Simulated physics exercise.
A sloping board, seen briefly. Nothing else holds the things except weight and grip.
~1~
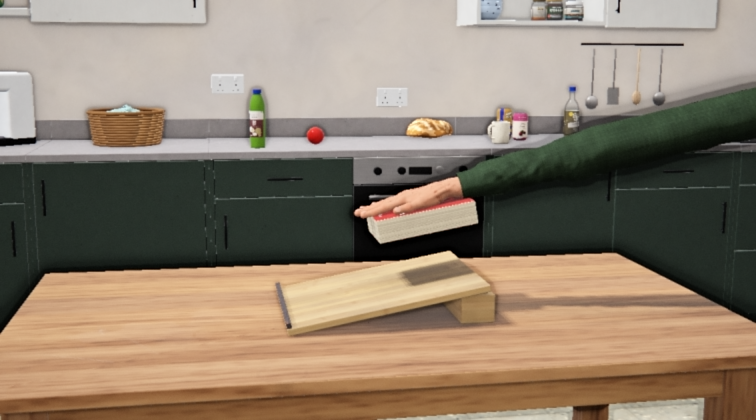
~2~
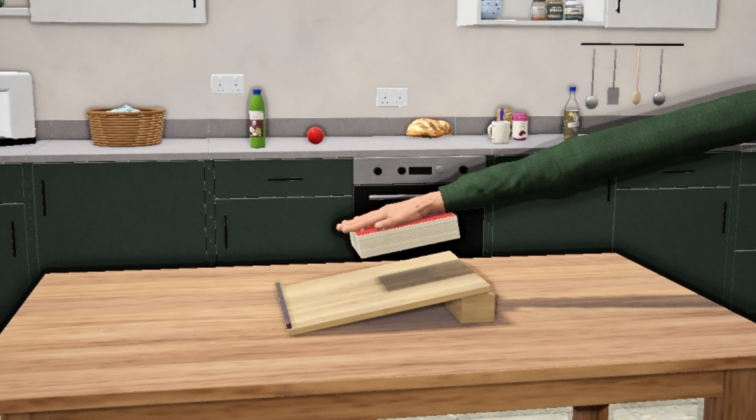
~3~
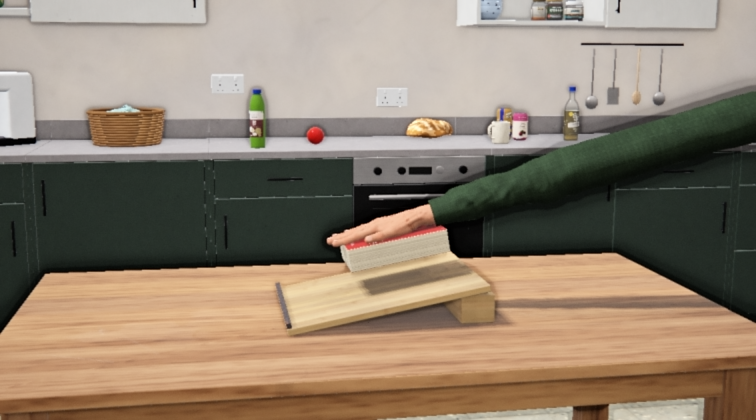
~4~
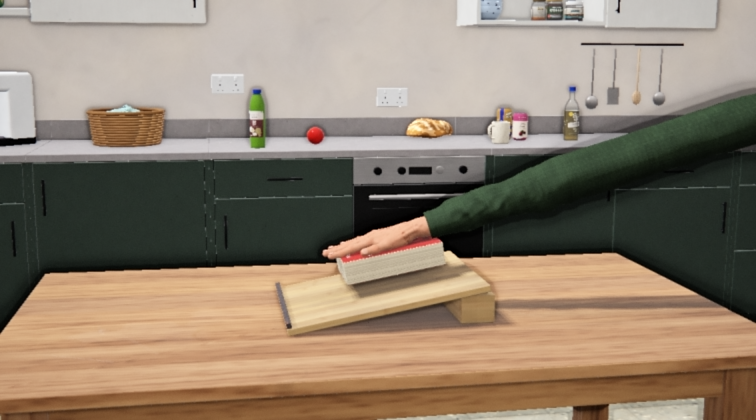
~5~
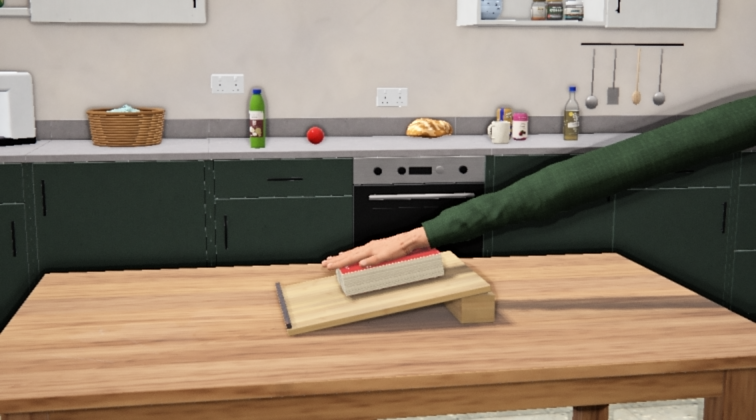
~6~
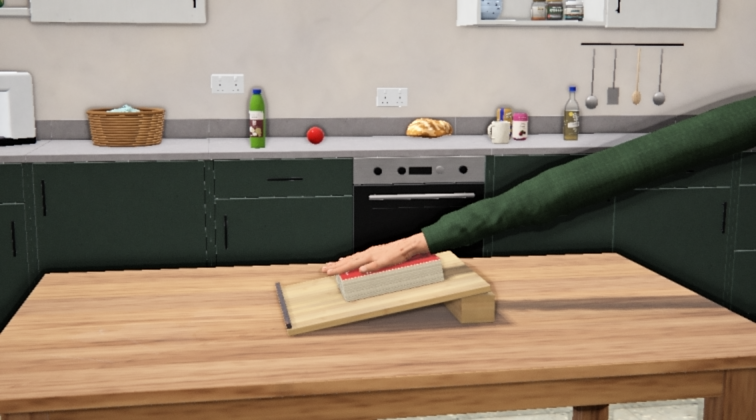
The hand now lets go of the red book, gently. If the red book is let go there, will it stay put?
Sits tight.
Then, 0.20 s after the last picture, nothing has stirred.
Then, 0.50 s after the last picture, red book resting near (387, 273).
At rest, it is in place. Seen from the same camera at the end, red book near (387, 273). The red book remains at rest.
